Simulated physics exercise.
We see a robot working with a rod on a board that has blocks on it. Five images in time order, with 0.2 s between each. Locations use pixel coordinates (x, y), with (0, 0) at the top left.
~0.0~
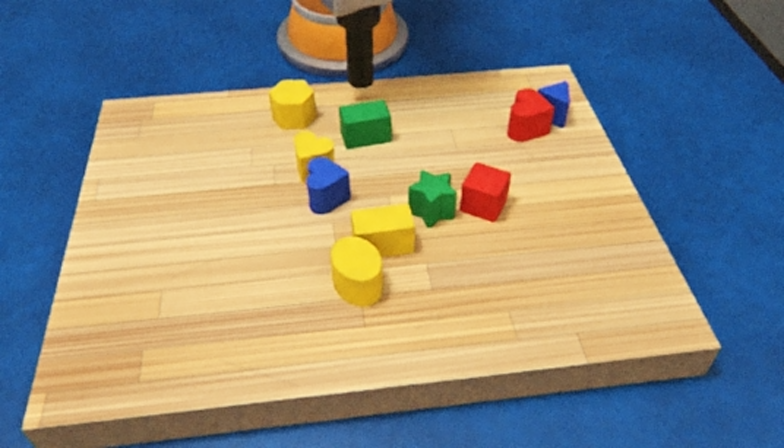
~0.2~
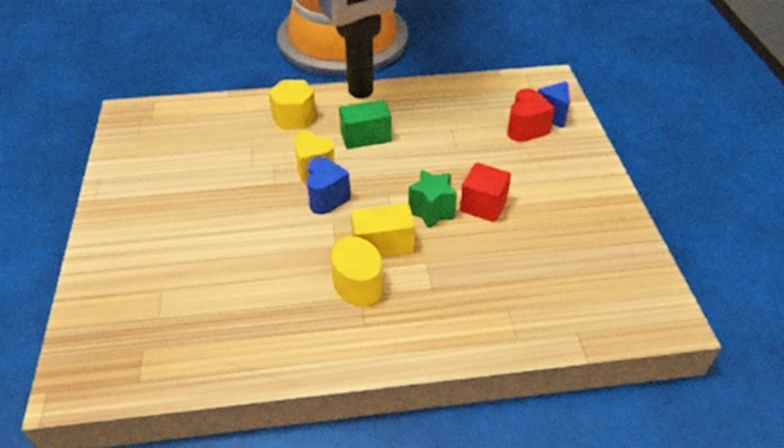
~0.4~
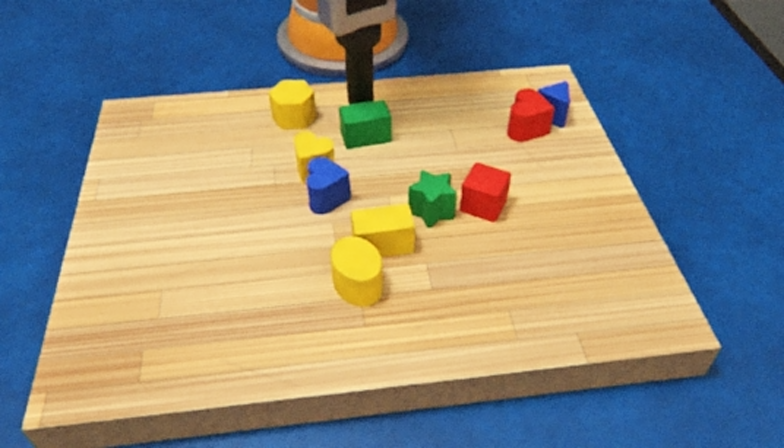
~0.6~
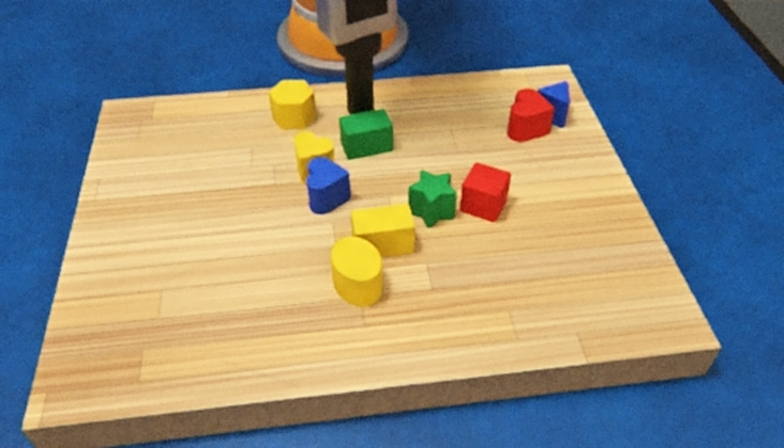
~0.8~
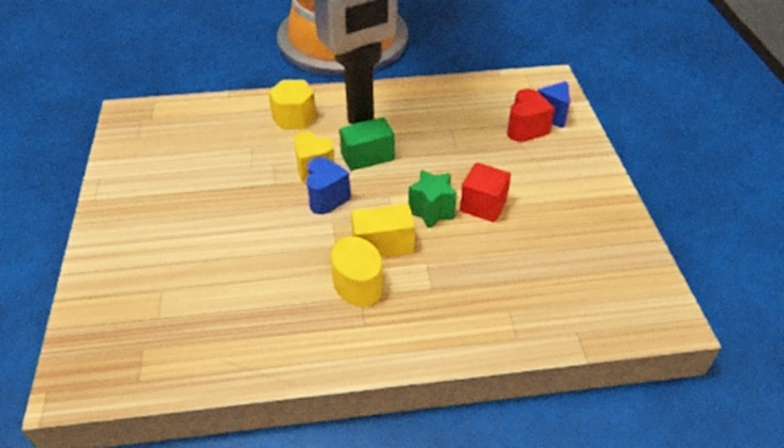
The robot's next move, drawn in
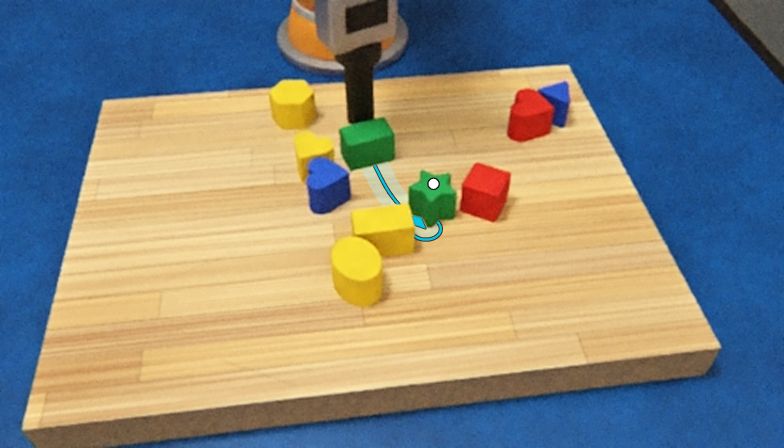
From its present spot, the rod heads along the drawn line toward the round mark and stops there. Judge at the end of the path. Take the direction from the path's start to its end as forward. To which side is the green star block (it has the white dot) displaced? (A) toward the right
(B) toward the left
B: Toward the left.
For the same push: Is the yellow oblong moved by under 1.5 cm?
I expect not.
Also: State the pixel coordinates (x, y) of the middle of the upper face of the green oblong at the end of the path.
If I read the scene right, the answer is (403, 218).
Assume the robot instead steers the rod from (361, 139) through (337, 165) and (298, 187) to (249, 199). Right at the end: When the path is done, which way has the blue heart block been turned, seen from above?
Viewed from above: Anti-clockwise.
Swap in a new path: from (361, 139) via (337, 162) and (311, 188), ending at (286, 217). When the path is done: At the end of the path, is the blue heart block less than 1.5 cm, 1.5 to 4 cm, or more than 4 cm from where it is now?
Overall it shifts between 1.5 and 4 cm.
The line goes from (361, 139) through (384, 183) to (426, 228); the dot is on the green star block.
On the path given first. One third of the way, rod (376, 149); green oblong (376, 162), turned 25° clockwise.
Two thirds of the way, rod (395, 181); green oblong (383, 194), turned 35° clockwise; yellow oblong (384, 221), turned 10° clockwise.
At the end, rod (427, 209); yellow oval block (351, 261); green oblong (403, 218), turned 70° clockwise; yellow oblong (380, 238), turned 60° clockwise; green star block (458, 196), turned 40° anticlockwise.
